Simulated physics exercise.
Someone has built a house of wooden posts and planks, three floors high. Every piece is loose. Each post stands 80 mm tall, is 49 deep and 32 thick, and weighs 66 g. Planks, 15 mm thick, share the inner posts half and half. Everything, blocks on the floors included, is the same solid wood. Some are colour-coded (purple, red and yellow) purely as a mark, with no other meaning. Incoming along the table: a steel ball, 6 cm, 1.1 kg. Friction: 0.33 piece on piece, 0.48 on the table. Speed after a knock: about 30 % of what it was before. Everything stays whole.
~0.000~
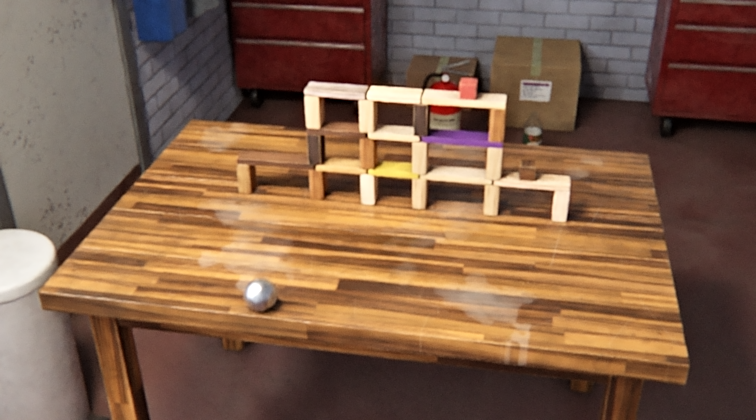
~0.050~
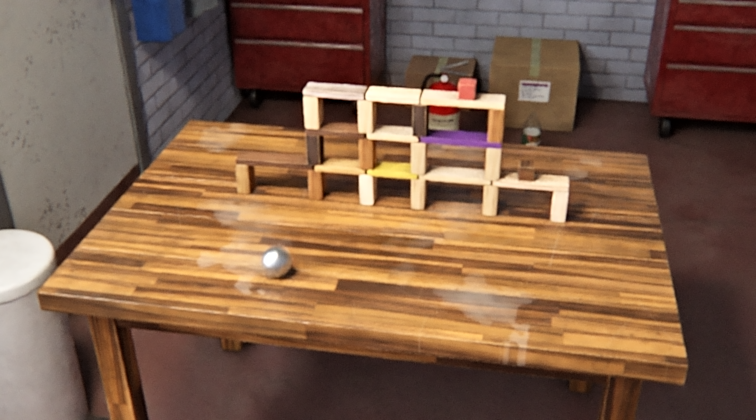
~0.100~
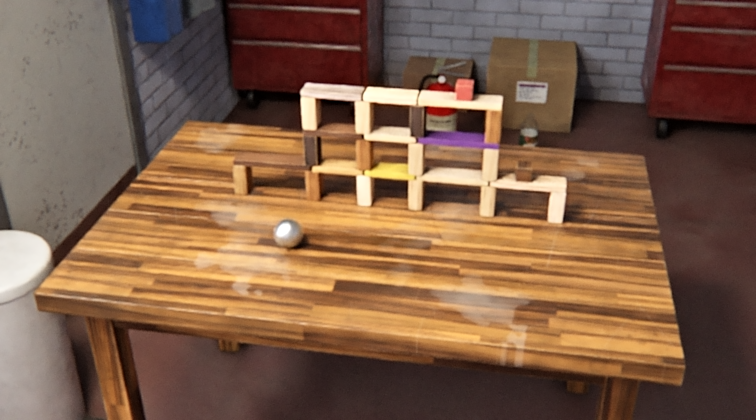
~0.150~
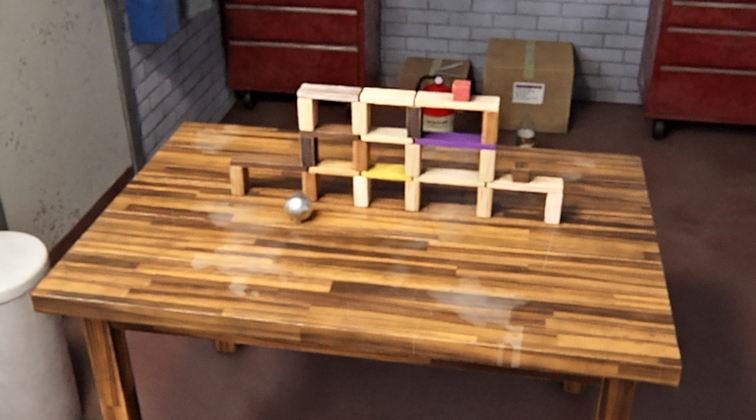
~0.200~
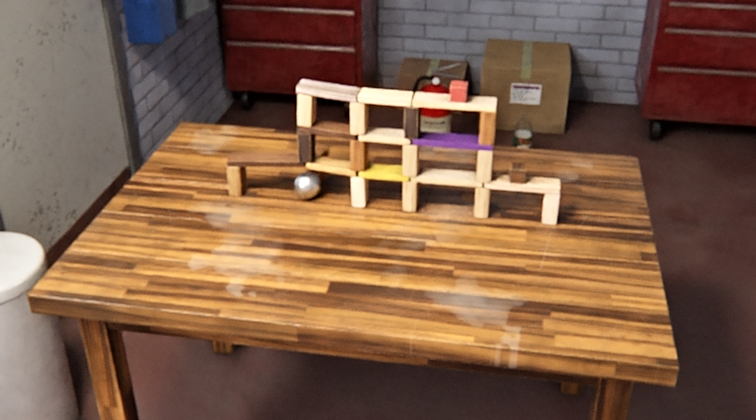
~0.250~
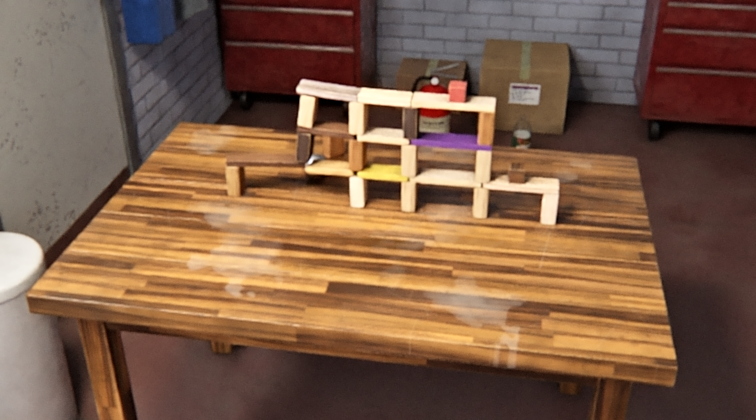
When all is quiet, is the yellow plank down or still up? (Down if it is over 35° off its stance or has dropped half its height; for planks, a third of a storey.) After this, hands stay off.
Up.
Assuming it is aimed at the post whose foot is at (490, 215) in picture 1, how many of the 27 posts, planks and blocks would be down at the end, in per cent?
In that case about 60 percent.
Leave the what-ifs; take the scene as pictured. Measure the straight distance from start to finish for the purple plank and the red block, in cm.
Purple ends up 0 cm away; red ends up 0 cm away.
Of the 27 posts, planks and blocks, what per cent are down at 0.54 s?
25 per cent at that moment.
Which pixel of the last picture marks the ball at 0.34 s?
It should be near pixel (332, 136).
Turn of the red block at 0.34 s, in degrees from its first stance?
Some 0 degrees.
Around 0.34 s, ball still moving; 6 of the 27 pieces down; yellow plank unmoved.
Around 0.54 s, ball still moving; 7 of the 27 pieces down; yellow plank unmoved.
Around 1.06 s, ball still moving; 8 of the 27 pieces down; yellow plank unmoved.
Finally (1.7 s), ball rolling away; 8 of the 27 pieces down; yellow plank unmoved; red block unmoved; purple plank unmoved. Seen by the last camera, middles, yellow plank near (385, 172), red block near (458, 92).
